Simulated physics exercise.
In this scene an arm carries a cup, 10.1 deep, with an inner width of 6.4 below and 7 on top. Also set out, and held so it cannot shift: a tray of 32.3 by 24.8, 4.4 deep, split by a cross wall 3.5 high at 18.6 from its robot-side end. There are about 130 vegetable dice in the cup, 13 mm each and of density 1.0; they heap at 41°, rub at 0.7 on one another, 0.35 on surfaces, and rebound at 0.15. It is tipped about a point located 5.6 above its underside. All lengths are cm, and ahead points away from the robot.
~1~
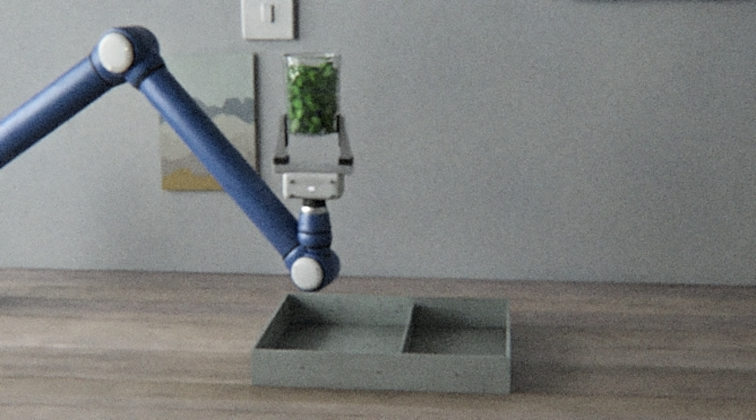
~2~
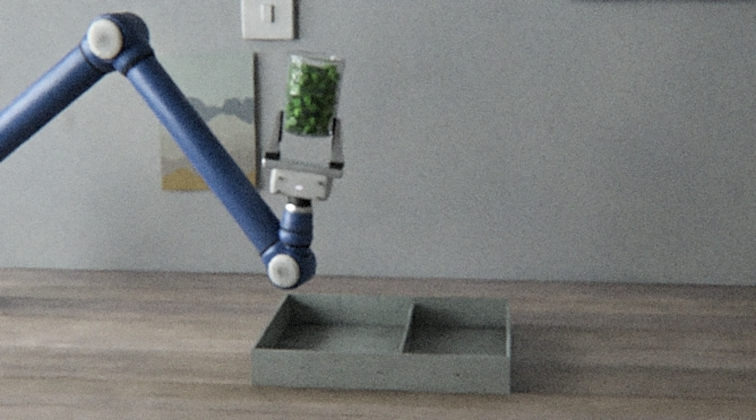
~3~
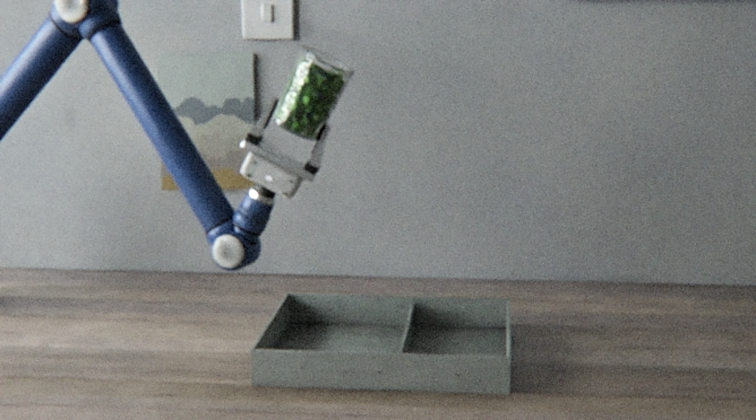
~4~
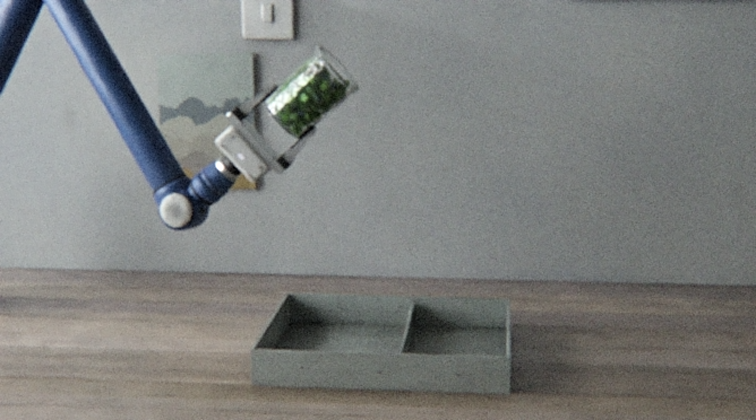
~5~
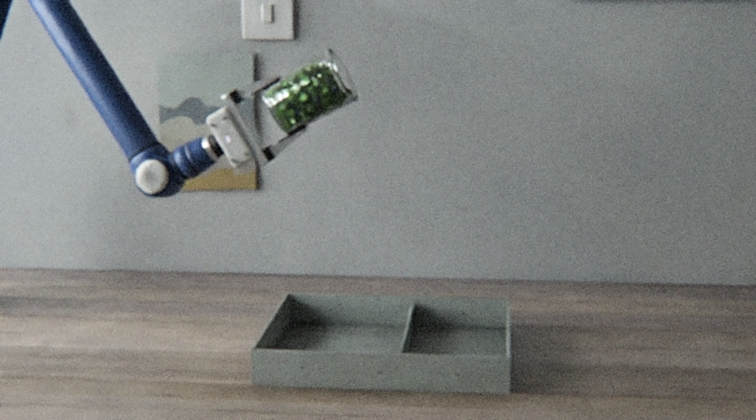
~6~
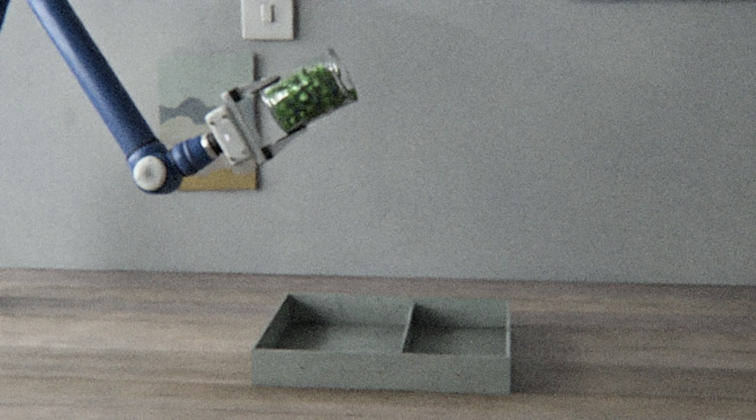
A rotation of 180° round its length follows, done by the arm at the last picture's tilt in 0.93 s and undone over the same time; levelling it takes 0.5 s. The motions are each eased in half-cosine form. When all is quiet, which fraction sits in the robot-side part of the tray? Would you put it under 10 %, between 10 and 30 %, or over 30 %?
I would put it under 10 %.
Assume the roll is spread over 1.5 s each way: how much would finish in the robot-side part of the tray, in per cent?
In that case some 0 per cent.
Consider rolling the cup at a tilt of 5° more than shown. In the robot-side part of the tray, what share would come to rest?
Estimate: Around 0 %.
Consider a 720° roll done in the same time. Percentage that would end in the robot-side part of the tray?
I'd put it at about 0 %.
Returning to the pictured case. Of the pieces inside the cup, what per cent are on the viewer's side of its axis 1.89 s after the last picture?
The answer works out at some 55 percent.
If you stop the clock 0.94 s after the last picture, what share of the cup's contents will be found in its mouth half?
About 50 %.
Then, 0.94 s after the last picture, tipped 62°, highest piece 40 above the table; 127 in the cup.
Then, 1.89 s after the last picture, tipped 62°, highest piece 40 above the table; 127 in the cup.
Then, 2.56 s after the last picture, upright, highest piece 41 above the table; 127 in the cup.
Then, 3.26 s after the last picture, upright, highest piece 41 above the table; 127 in the cup.
Final count, 127 in the cup. That is 0 % in the robot-side part of the tray.
